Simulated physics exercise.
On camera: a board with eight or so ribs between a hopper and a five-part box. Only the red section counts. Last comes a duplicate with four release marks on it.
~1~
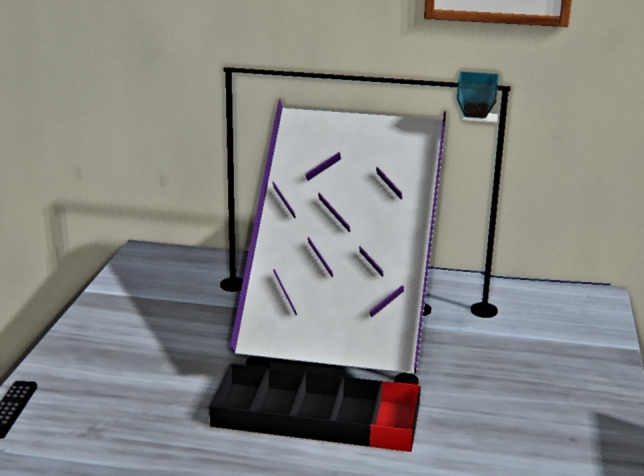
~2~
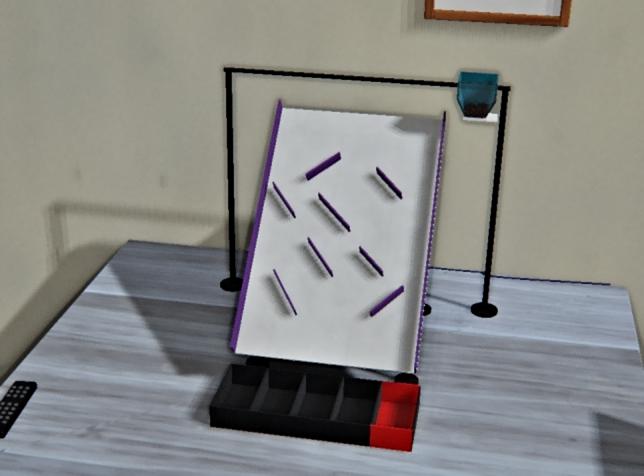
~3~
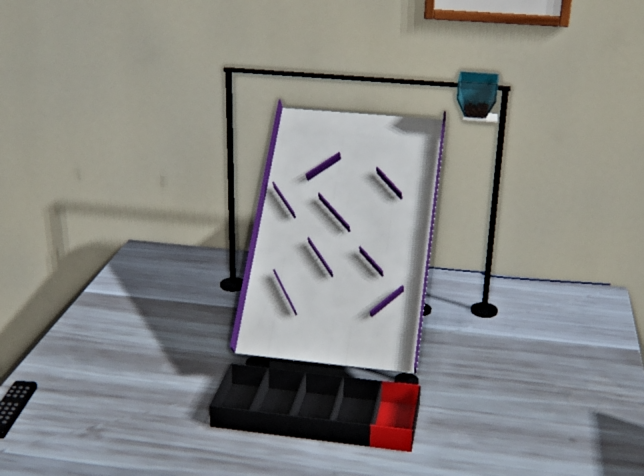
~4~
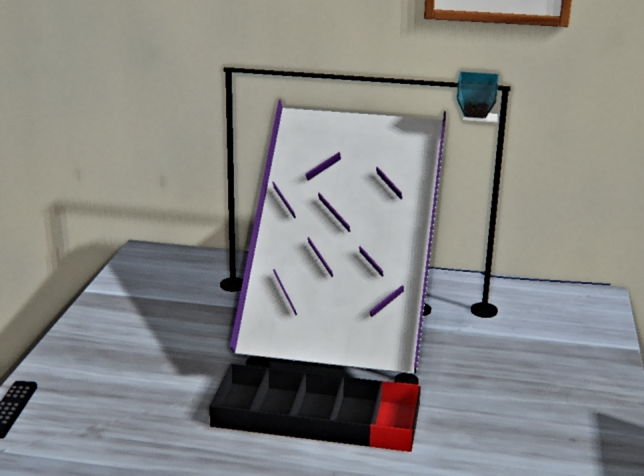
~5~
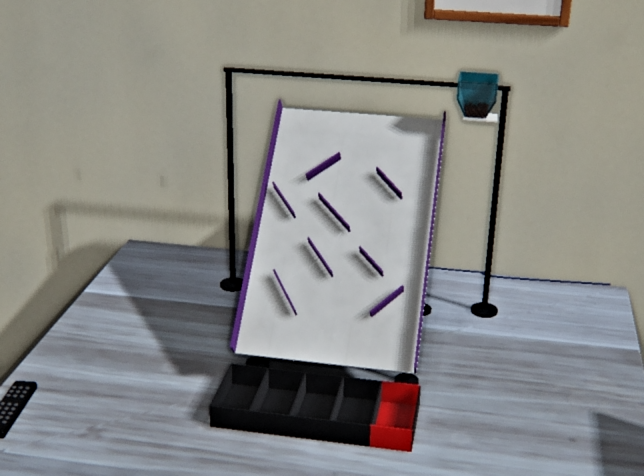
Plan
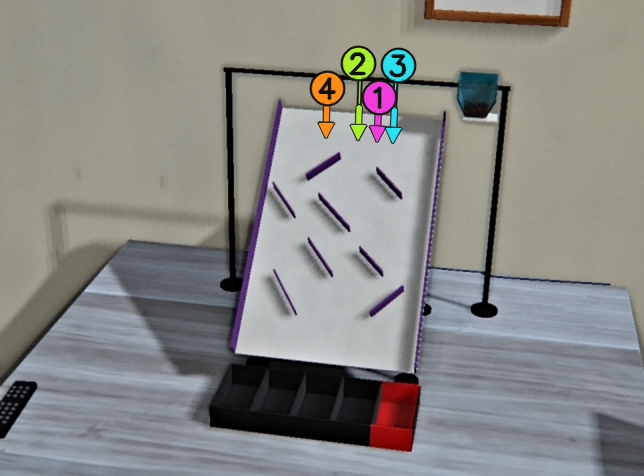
At first, a teal hopper hangs from a black stand at the upper right of a tilted white board with purple ribs, above a five-part box whose rightmost section is red. Nothing visibly moves after that, and the hopper, board and box look the same at the close.
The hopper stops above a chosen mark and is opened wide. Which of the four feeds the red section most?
I would pick mark 3.
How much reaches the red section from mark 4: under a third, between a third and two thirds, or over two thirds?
Under a third.
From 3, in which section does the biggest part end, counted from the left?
The fifth from the left.
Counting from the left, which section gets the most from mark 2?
It is the third one.
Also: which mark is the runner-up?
The answer is 1.
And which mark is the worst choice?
It is 4.
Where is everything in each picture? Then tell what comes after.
The first frame shows hopper at (476, 109), allspice berries, door shut.
The second frame shows ribs (306, 174) to (340, 152), (377, 167) to (401, 193), (273, 182) to (293, 212).
The third frame shows ribs (318, 193) to (349, 226), (308, 237) to (331, 272), (359, 246) to (382, 271).
The fourth frame shows ribs (274, 269) to (295, 311), (370, 312) to (403, 285).
The fifth frame shows red section at (391, 437), number 5 of 5 from the left.
On the marked copy, mark 1 meets the board at (377, 136); mark 2 meets the board at (358, 134); mark 3 meets the board at (393, 137); mark 4 meets the board at (326, 132).
With 1, about a third in the red section, about two thirds in other sections.
With 2, about a quarter in the red section, about two thirds in other sections.
With 3, most in the red section, about a quarter in other sections, a stray few outside the box.
With 4, none in the red section, nearly all in other sections, a small part outside the box.
